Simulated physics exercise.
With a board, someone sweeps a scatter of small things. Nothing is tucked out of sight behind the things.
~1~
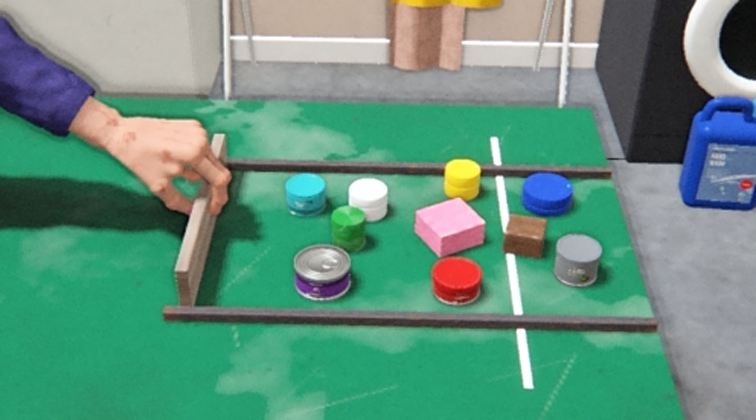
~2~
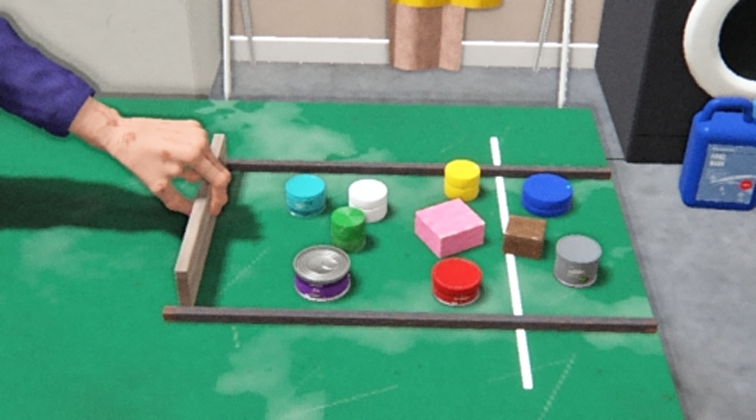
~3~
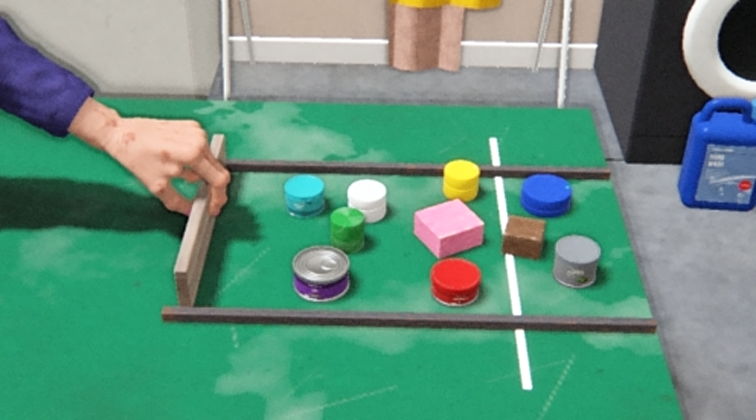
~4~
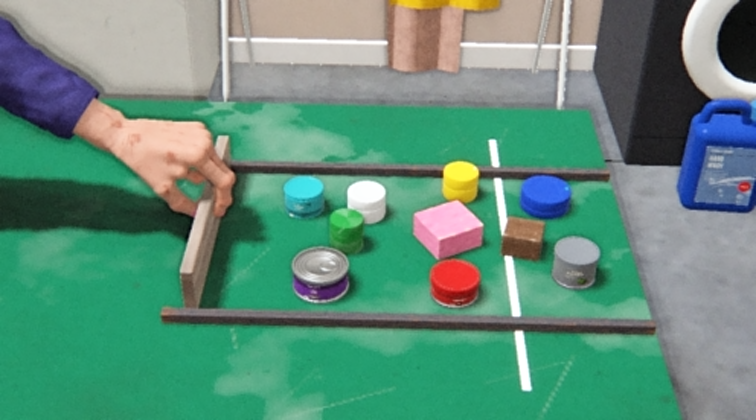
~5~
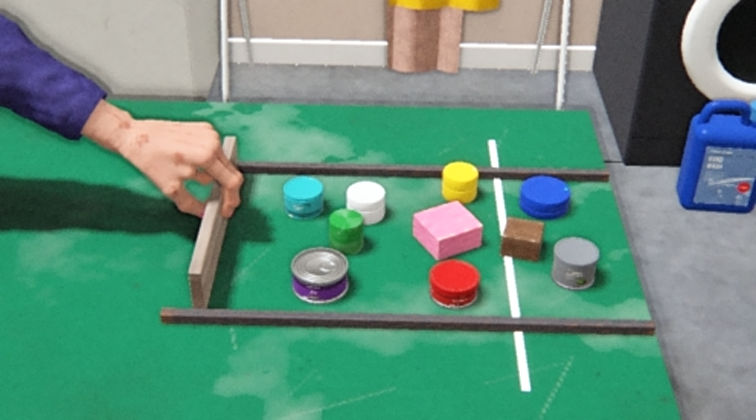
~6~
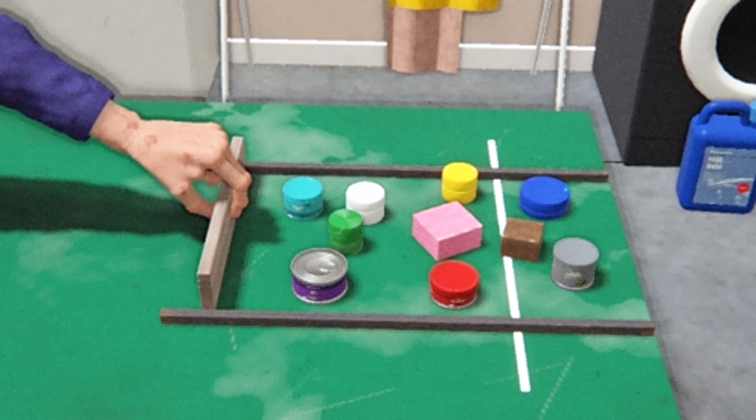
Hand holding a wooden board upright, then sliding it slightly right toward scattered colourful tins and blocks on a green surface.
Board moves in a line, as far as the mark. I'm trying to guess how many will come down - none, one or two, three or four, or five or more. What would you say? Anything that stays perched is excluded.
I would say none.
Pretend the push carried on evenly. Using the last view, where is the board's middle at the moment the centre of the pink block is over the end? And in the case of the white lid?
The pink block puts it at (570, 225), the white lid at (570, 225).
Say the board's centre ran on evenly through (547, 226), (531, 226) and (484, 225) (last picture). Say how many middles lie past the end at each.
Taking the three positions in turn, the counts come to 1, 1 and 0.
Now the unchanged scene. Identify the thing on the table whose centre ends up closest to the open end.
It's the brown block.
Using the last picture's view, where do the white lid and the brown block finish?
The white lid finishes at (558, 211); the brown block finishes at (612, 243).
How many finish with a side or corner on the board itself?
4 in contact.
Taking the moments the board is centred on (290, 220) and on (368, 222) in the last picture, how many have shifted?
One spot: 1. Other spot: 4.
Soon after, none off yet; grey tin at rest near (574, 264); blue lid at rest near (544, 198); brown block at rest near (522, 239).
After that, none off yet; grey tin at rest near (574, 264); blue lid at rest near (544, 198); brown block at rest near (525, 239).
In the end, the number that fall off is zero.
